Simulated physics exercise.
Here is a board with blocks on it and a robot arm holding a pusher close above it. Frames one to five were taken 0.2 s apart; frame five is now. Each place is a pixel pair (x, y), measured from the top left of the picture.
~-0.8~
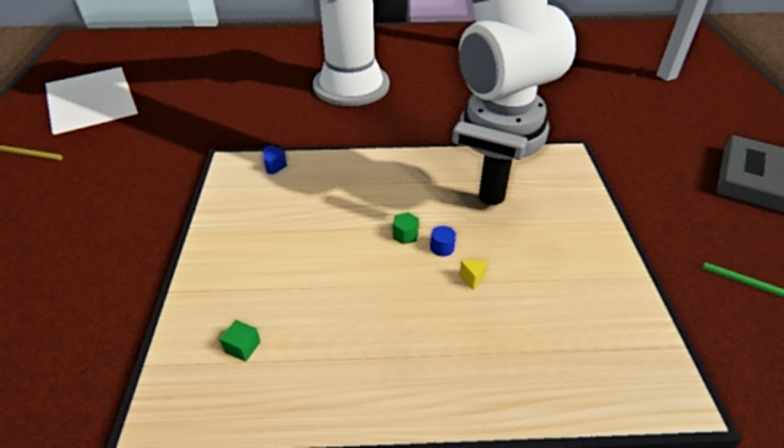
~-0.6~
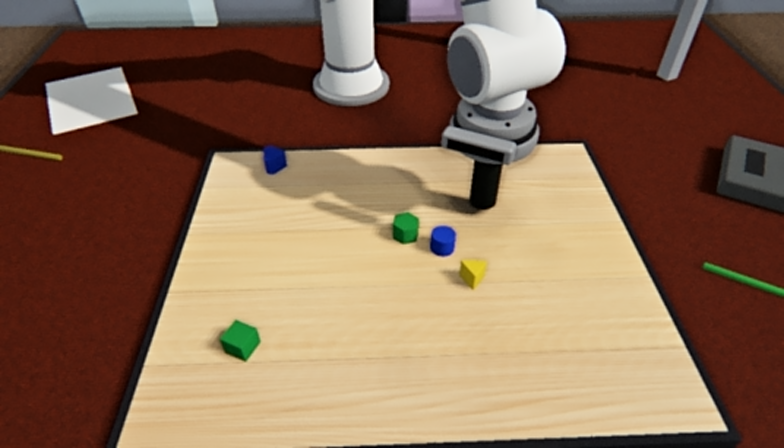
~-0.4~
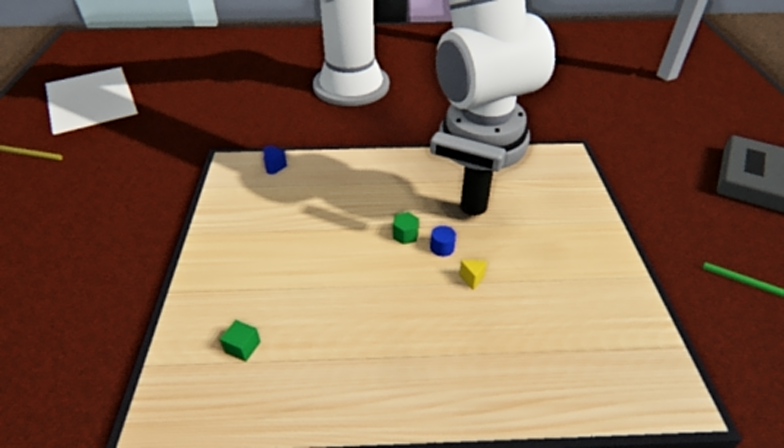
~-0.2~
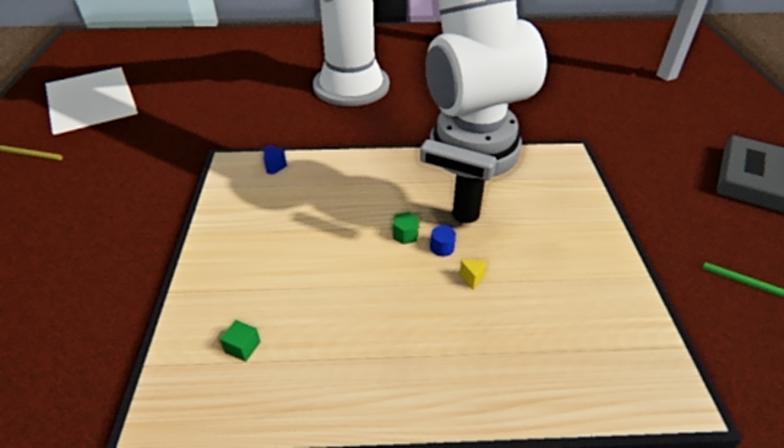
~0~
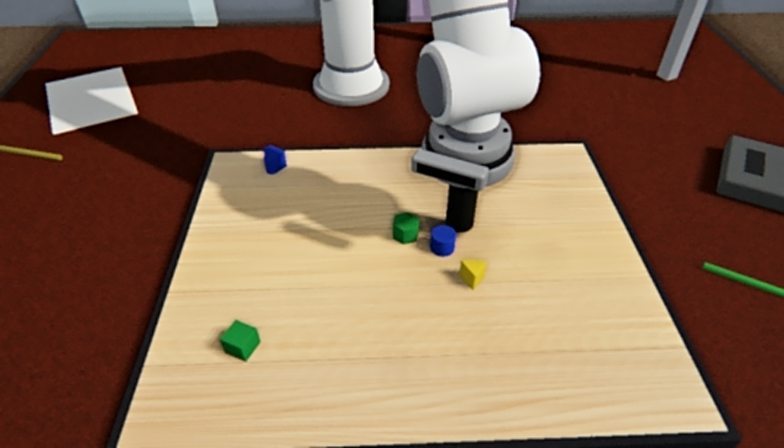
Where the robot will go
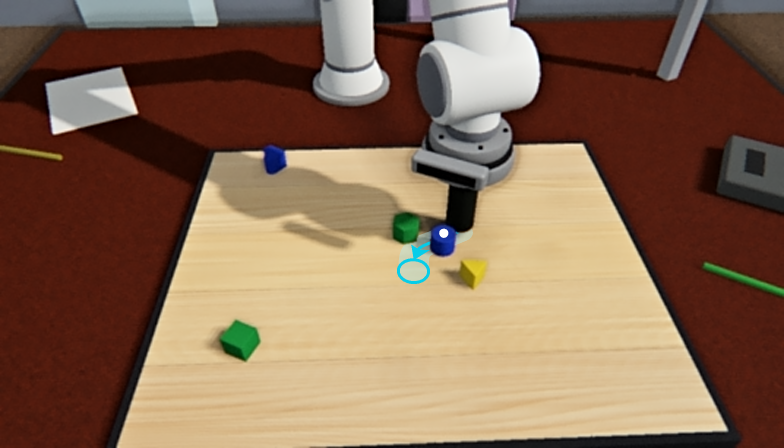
In the video, a robot arm holding a black pusher moves left and toward the viewer over a wooden board, nearing a small blue disc beside a green block and a yellow one, while all the blocks stay still.
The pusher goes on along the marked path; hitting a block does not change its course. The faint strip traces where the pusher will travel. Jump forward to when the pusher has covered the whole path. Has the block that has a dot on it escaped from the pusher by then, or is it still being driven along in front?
It holds its place in front.
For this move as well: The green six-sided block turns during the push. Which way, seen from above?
It swings round clockwise.
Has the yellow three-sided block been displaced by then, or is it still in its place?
The answer is that it remains undisturbed.
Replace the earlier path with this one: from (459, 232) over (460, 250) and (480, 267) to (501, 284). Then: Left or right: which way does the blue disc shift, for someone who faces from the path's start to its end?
It moves right.
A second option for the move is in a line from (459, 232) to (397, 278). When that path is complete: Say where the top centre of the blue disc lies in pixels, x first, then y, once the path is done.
That would be at about pixel (400, 286).
The line goes from (459, 232) over (437, 240) and (416, 251) to (413, 271); the dot is on the blue disc.
What follows on the original path. One third of the way, pusher at (437, 232); blue disc at (430, 244).
Two thirds of the way, pusher at (417, 243); green six-sided block at (398, 221), turned 35° clockwise; blue disc at (421, 257).
At the end, pusher at (414, 263); green six-sided block at (398, 221), turned 35° clockwise; blue disc at (424, 277); yellow three-sided block unmoved.
